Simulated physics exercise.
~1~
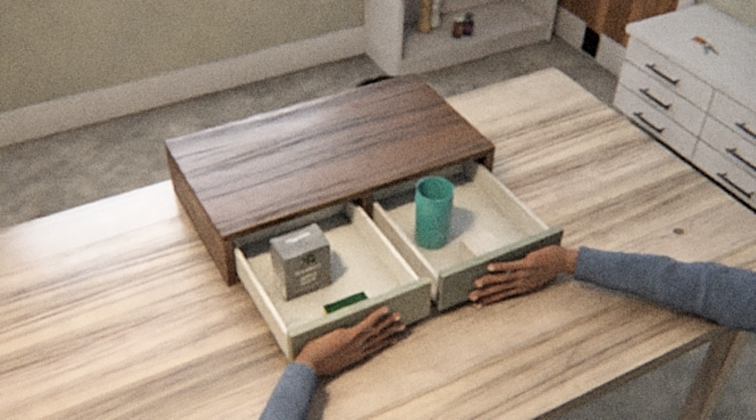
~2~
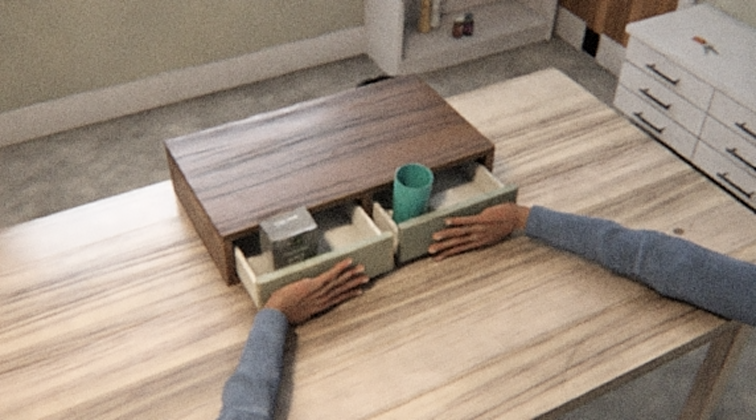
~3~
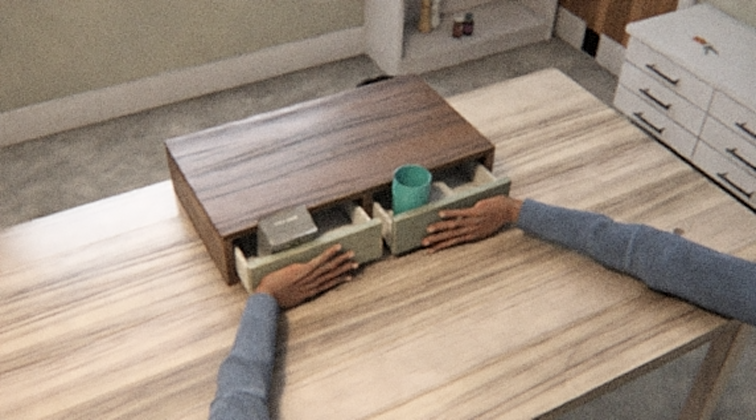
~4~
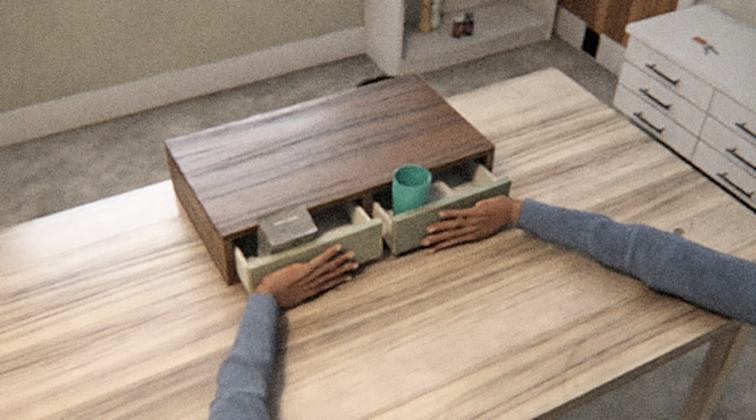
On a pale wooden table in a carpeted room, a dark wooden chest sits with its two drawers pulled open. The left drawer holds a grey box, and the right one holds an upright turquoise cup. Two hands in blue-grey sleeves rest against the drawer fronts and push both inward together, carrying the contents back toward the chest. About halfway in, the drawers slow, then edge only slightly farther. The hands stay pressed against the fronts, but neither drawer moves again, and both remain partly open with the box and cup still showing.
